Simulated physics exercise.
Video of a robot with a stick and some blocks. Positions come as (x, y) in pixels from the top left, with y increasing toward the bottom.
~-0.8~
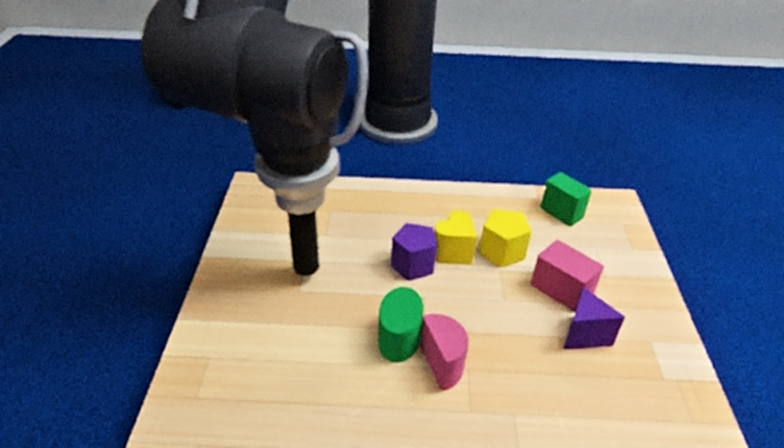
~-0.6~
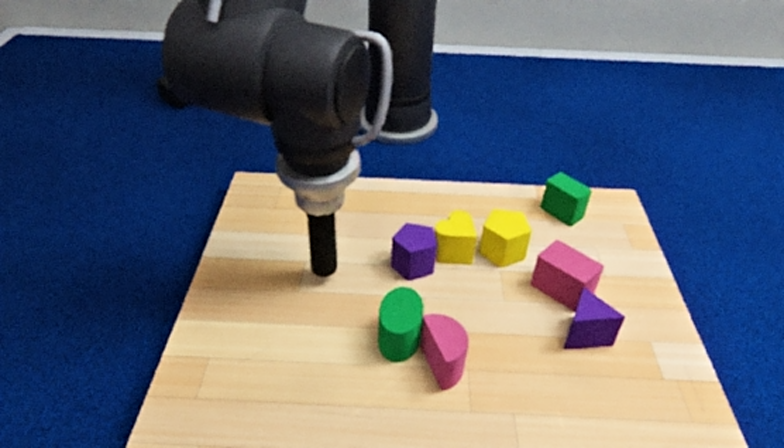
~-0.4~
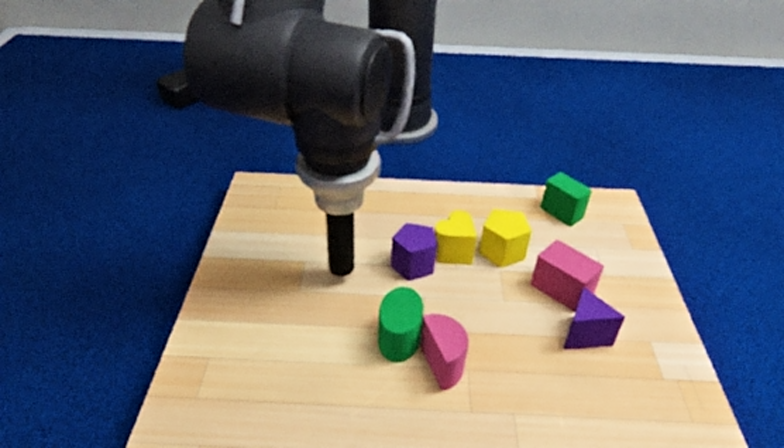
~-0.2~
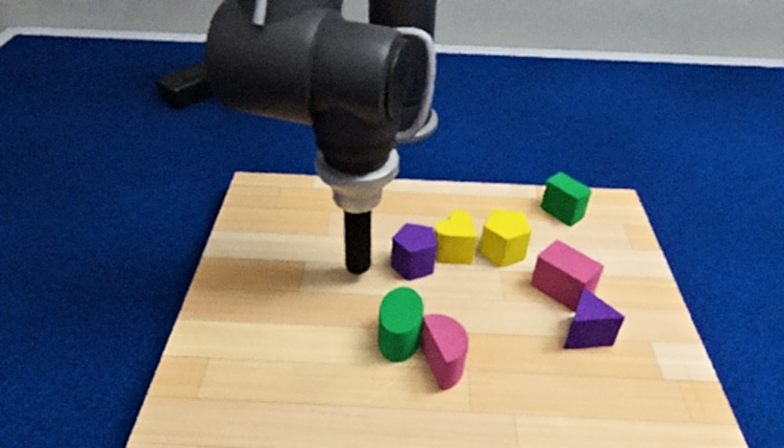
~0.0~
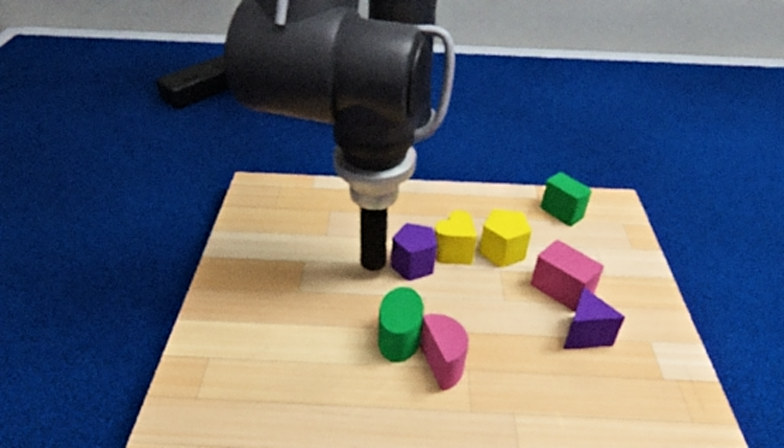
On a wooden board, a robot arm moves its black stick right toward a purple block.
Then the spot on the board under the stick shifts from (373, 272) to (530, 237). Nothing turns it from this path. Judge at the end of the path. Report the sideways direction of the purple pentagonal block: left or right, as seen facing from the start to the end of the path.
It's going to go left.
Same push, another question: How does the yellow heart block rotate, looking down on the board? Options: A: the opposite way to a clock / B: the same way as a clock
I choose B.
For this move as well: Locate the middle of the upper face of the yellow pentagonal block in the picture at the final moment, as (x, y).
I'd say the yellow pentagonal block ends with its top centre at (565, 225).
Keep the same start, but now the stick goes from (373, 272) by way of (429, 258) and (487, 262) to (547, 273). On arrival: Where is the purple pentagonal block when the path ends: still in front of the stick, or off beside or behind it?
Slipped loose.
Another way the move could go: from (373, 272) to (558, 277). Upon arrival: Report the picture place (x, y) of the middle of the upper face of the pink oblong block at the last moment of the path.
It is going to be at (603, 270).
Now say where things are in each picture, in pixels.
The first picture shows lower end of the stick at (307, 268), tops of blocks, purple pentagonal block at (416, 236), yellow heart block at (457, 224), yellow pentagonal block at (508, 223), pink oblong block at (571, 260).
The second picture shows stick at (324, 269), blocks as before.
The third picture shows stick at (342, 269), blocks as before.
The fourth picture shows stick at (358, 267), blocks as before.
The fifth picture shows stick at (373, 264), purple pentagonal block at (416, 236), yellow heart block at (457, 224), yellow pentagonal block at (508, 223), pink oblong block at (571, 260).
What follows on the original path. One third of the way, stick at (429, 252); purple pentagonal block at (454, 215), turned 50° anticlockwise; yellow heart block at (490, 207), turned 60° clockwise; yellow pentagonal block at (525, 222), turned 15° clockwise.
Two thirds of the way, stick at (482, 240); purple pentagonal block at (478, 199), turned 120° anticlockwise; yellow heart block at (508, 188), turned 65° clockwise; yellow pentagonal block at (525, 222), turned 15° clockwise.
At the end, stick at (532, 229); purple pentagonal block at (479, 198), turned 130° anticlockwise; yellow heart block at (509, 187), turned 65° clockwise; yellow pentagonal block at (565, 225), turned 80° clockwise; pink oblong block not moved.
